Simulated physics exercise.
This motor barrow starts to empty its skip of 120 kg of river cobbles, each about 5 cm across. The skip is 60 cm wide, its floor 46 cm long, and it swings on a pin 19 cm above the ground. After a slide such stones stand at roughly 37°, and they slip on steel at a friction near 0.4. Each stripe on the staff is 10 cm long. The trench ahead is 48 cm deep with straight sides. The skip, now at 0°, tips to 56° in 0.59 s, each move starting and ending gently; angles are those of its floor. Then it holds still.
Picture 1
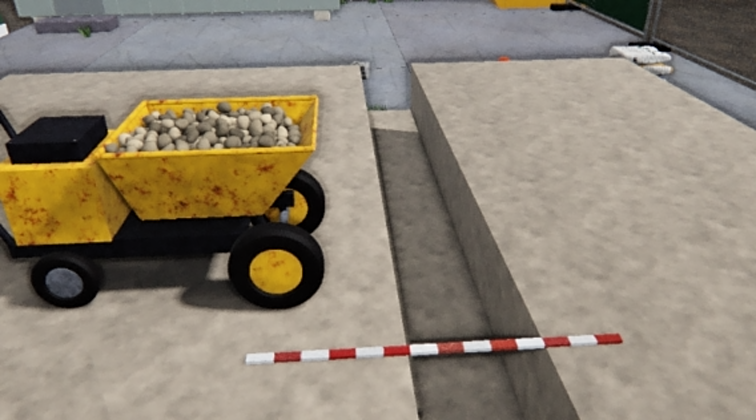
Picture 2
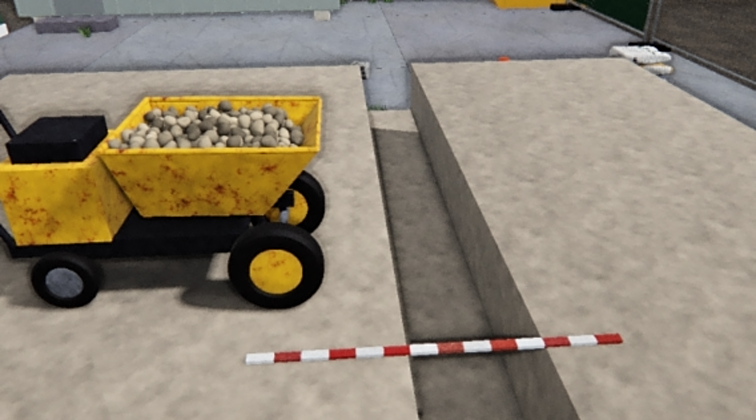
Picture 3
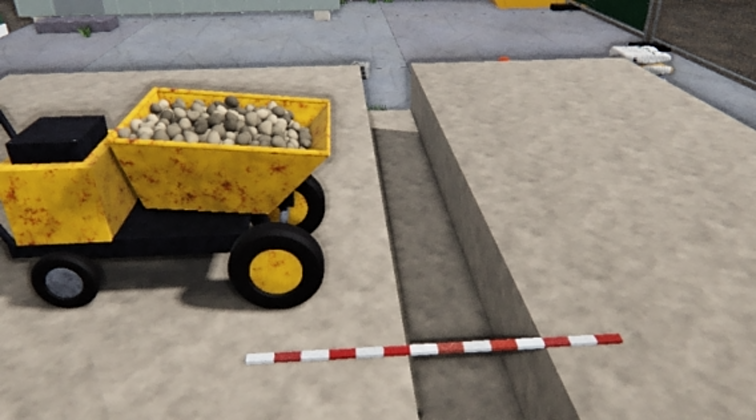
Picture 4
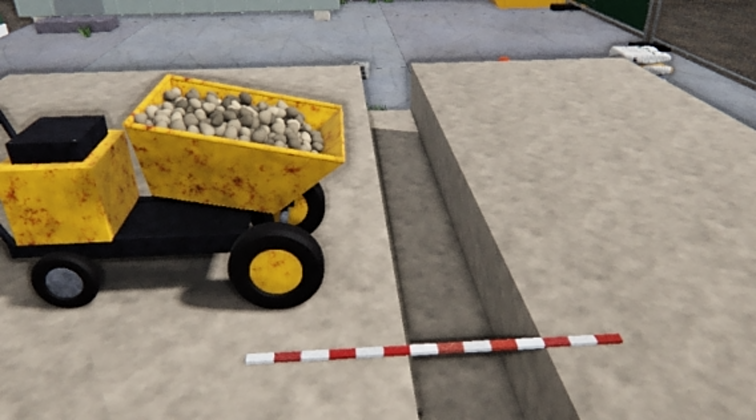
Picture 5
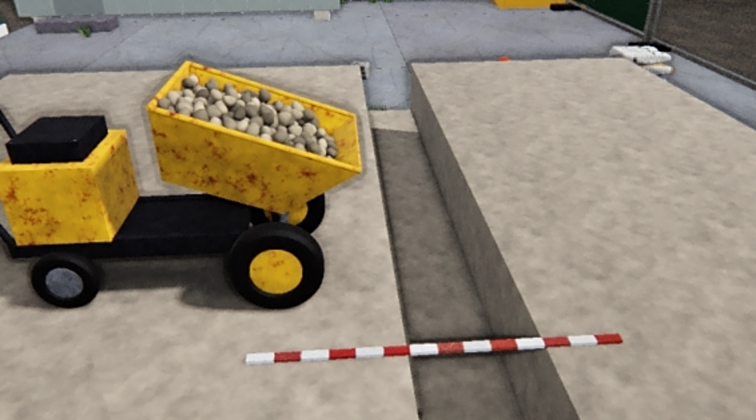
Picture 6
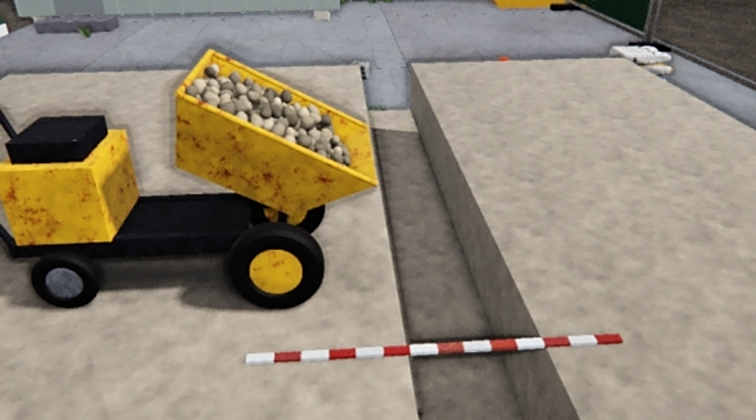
The clip shows a rusty yellow motor barrow loaded with rounded stones, standing left of a straight trench crossed by a red-and-white striped staff; its skip steadily tilts toward the right, the rear rising while the wheels stay still.
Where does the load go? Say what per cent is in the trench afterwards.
Close to 56 in a hundred.
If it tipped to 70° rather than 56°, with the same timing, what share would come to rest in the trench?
In that case some 95 per cent.
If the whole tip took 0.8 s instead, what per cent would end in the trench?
It would be near 55 per cent.
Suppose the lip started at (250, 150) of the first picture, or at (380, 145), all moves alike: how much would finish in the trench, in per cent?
First some 50, then 30 per cent.
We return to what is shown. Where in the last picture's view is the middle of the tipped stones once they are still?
Near (463, 340).
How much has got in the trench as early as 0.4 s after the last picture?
About 10 per cent by then.
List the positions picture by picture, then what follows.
The skip is at 0°, its lip at (313, 149); the top of the load is at (223, 117), in the first picture.
Lip at (318, 150), floor tilted 2°, highest stones at (212, 117), in the second picture.
The skip is at 6°, its lip at (329, 154); the top of the load is at (192, 110), in the third picture.
The skip is at 12°, its lip at (344, 161); the top of the load is at (189, 101), in the fourth picture.
The skip is at 20°, its lip at (361, 171); the top of the load is at (197, 88), in the fifth picture.
The skip is at 29°, its lip at (377, 184); the top of the load is at (220, 78), in the sixth picture.
Then, 0.1 s after the last picture the floor is at 47°, 100 % in the skip; the foremost stones are at (373, 185).
Then, 0.4 s after the last picture the floor is at 56°, 89 % in the skip, 11 % in the trench; the foremost stones are at (459, 229).
Then, 0.7 s after the last picture the floor is at 56°, 52 % in the skip, 44 % in the trench, 4 % past the trench; the foremost stones are at (569, 249).
Then, 2.7 s after the last picture the floor is at 56°, 40 % in the skip, 56 % in the trench, 4 % past the trench; the foremost stones are at (660, 229).
